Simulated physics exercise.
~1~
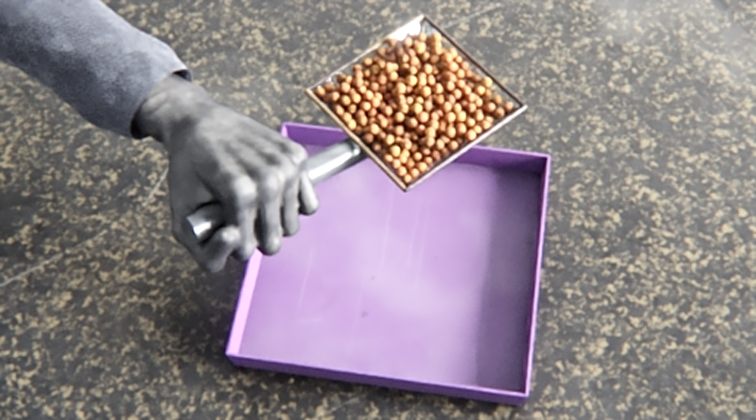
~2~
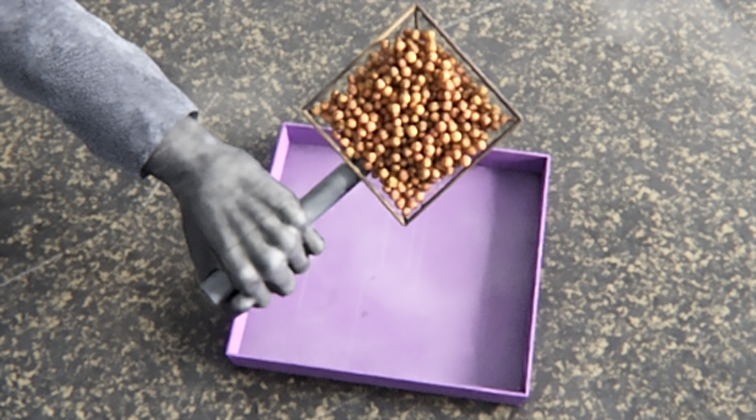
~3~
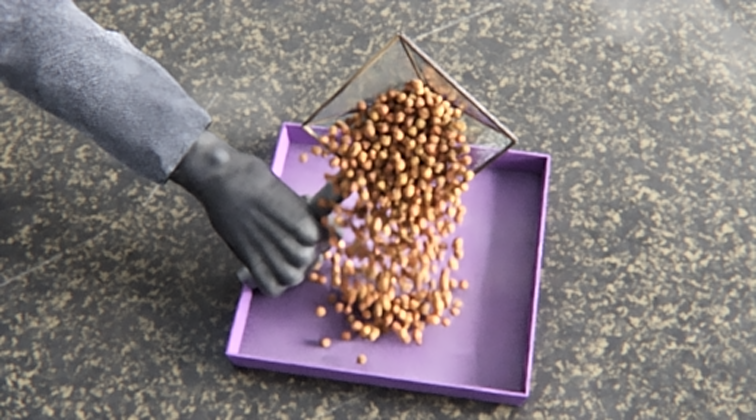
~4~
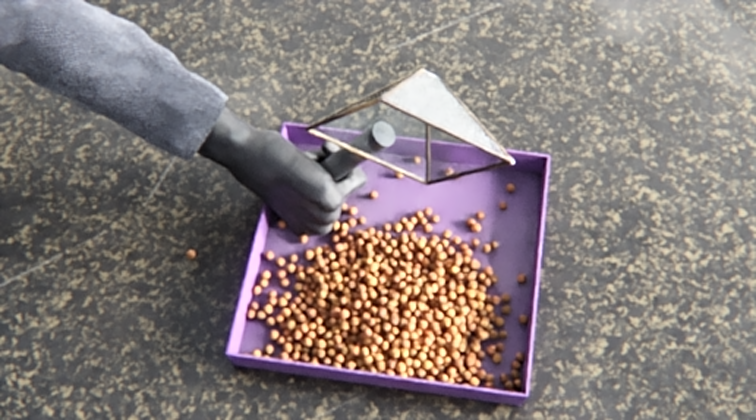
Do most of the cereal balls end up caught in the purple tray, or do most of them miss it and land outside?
Most of the cereal balls are caught in the purple tray, where they spread out in a wide layer. Only a stray ball is seen lying on the speckled surface to the left.
